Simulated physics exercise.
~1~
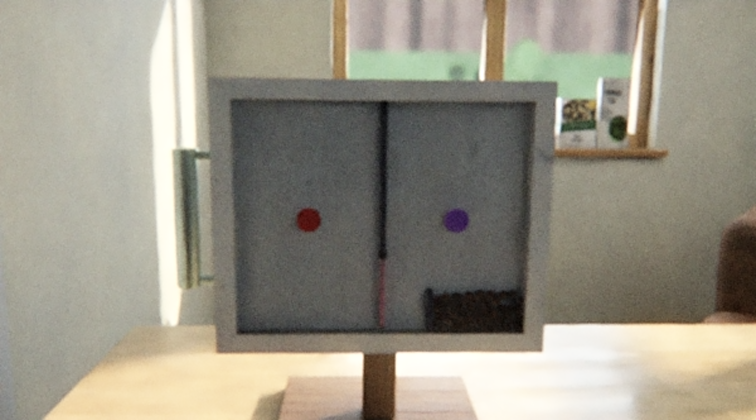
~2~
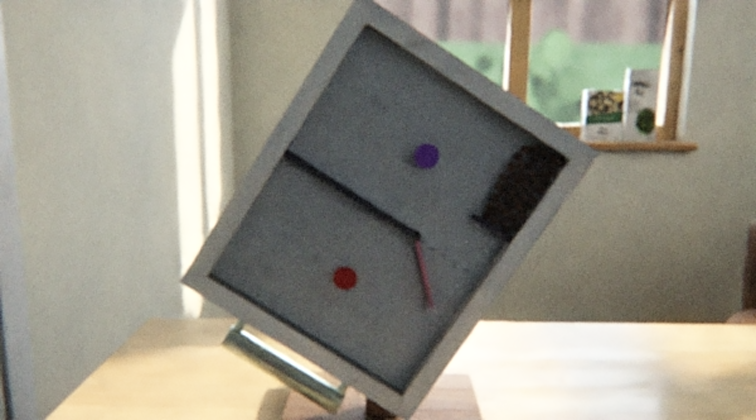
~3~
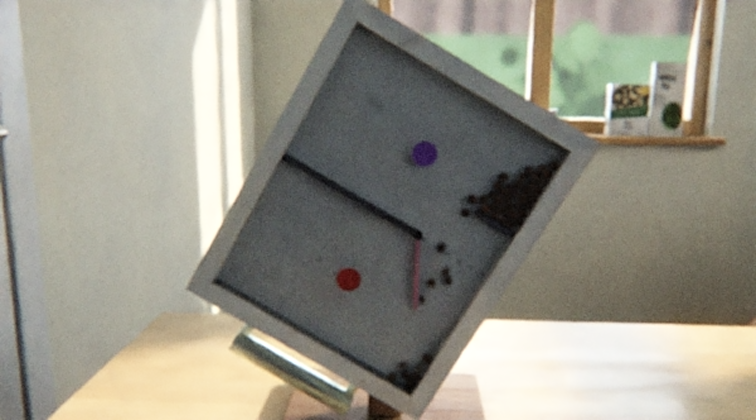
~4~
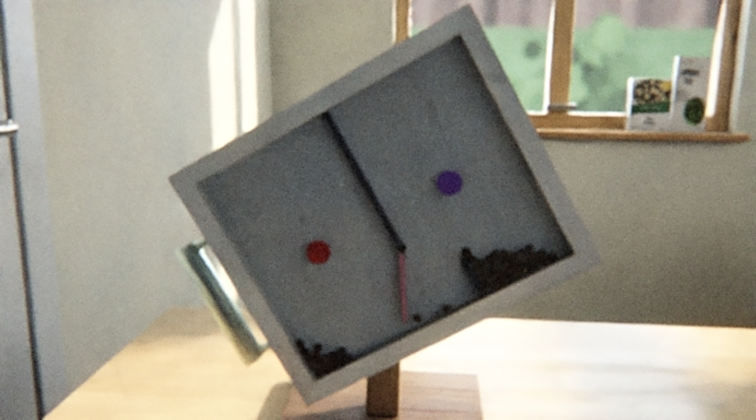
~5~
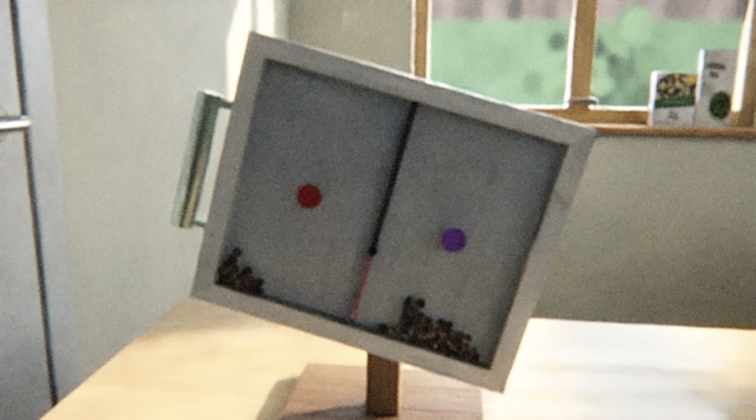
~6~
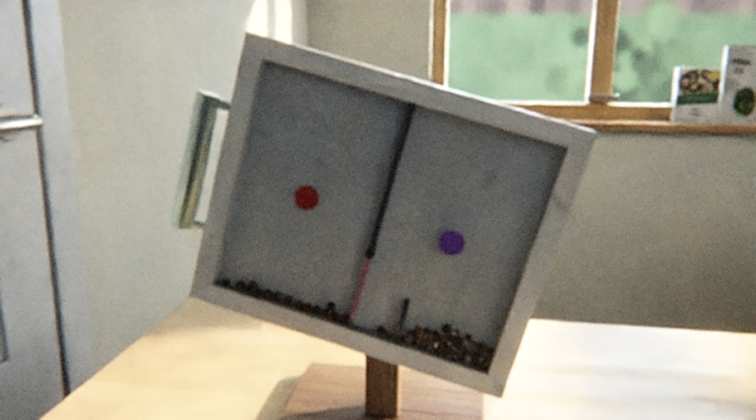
A framed case tips left, then right, leaving dark beads split unevenly between both sides.
